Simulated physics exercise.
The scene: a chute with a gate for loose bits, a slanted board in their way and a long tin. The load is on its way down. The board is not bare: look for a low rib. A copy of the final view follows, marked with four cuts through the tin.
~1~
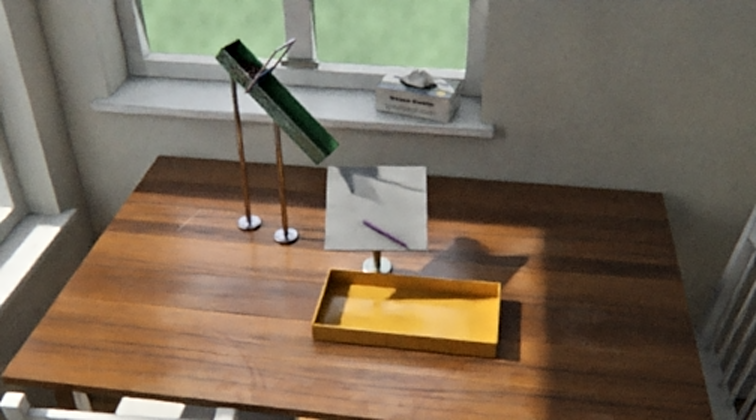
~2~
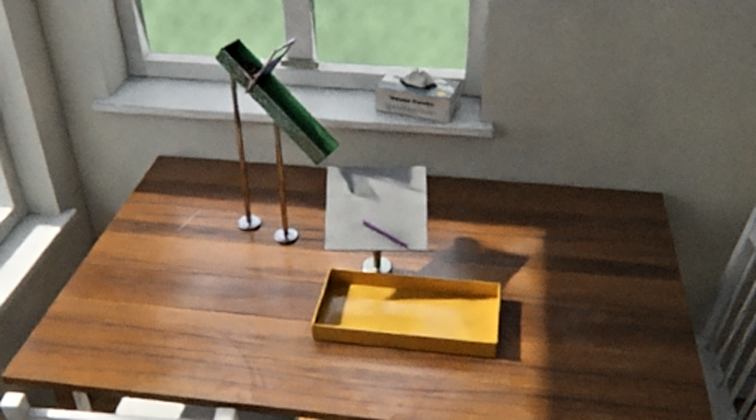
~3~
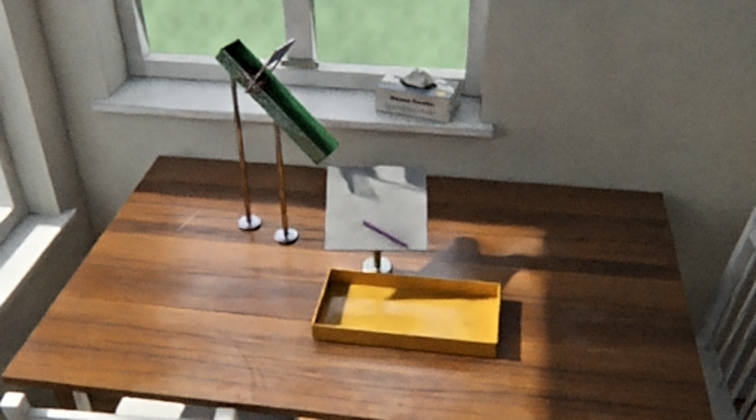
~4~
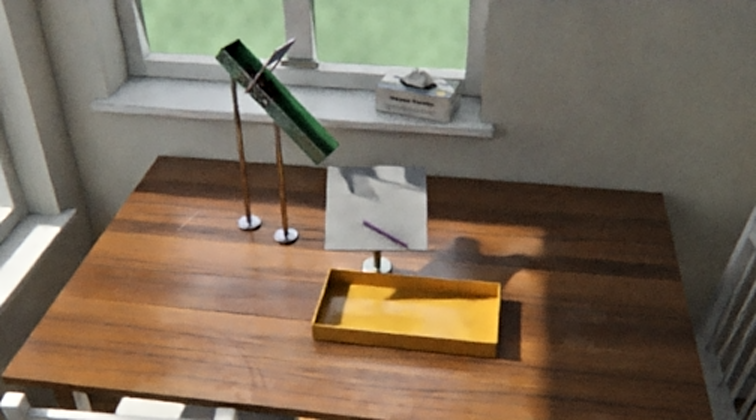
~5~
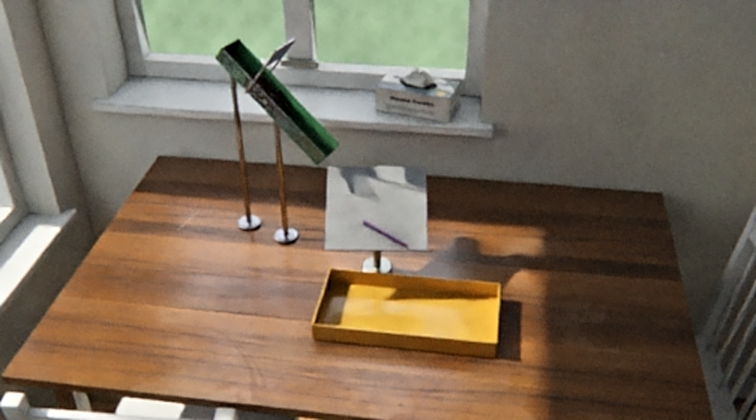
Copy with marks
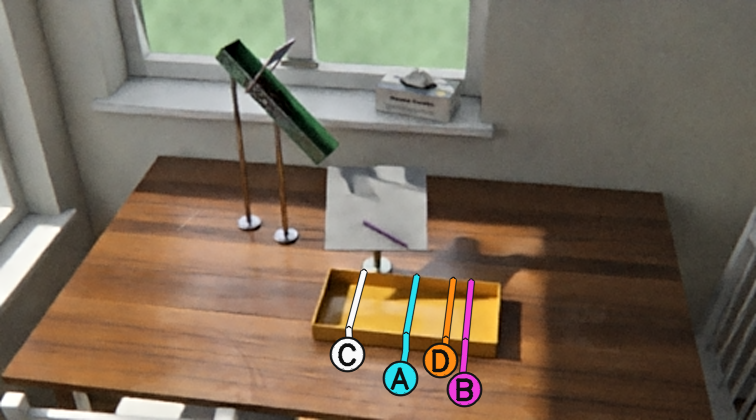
A small, hard-to-make-out load shifts slightly by the thin gate in a green chute, which slopes down to the right on two copper-coloured posts. Below it, a pale slanted board with a purple rib stands behind a long, empty yellow tin on a brown wooden table, with a tissue box on the windowsill behind. The sunlit room is seen from above, and the camera stays still.
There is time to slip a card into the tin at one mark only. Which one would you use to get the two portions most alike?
D beats the others.
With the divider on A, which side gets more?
Right.
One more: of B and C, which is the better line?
It is B.
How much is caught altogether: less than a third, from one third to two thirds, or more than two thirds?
About that: More than two thirds.
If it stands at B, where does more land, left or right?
The left side.
On the marked copy, line A crosses the front rim at (406, 334); line B crosses the front rim at (465, 340); line C crosses the front rim at (348, 328); line D crosses the front rim at (445, 338).
For line A, of what is caught, a small part on the left of the divider, most on the right.
For line B, of what is caught, most on the left of the divider, a small part on the right.
For line C, of what is caught, a stray few on the left of the divider, nearly all on the right.
For line D, of what is caught, about half on the left of the divider, about half on the right.
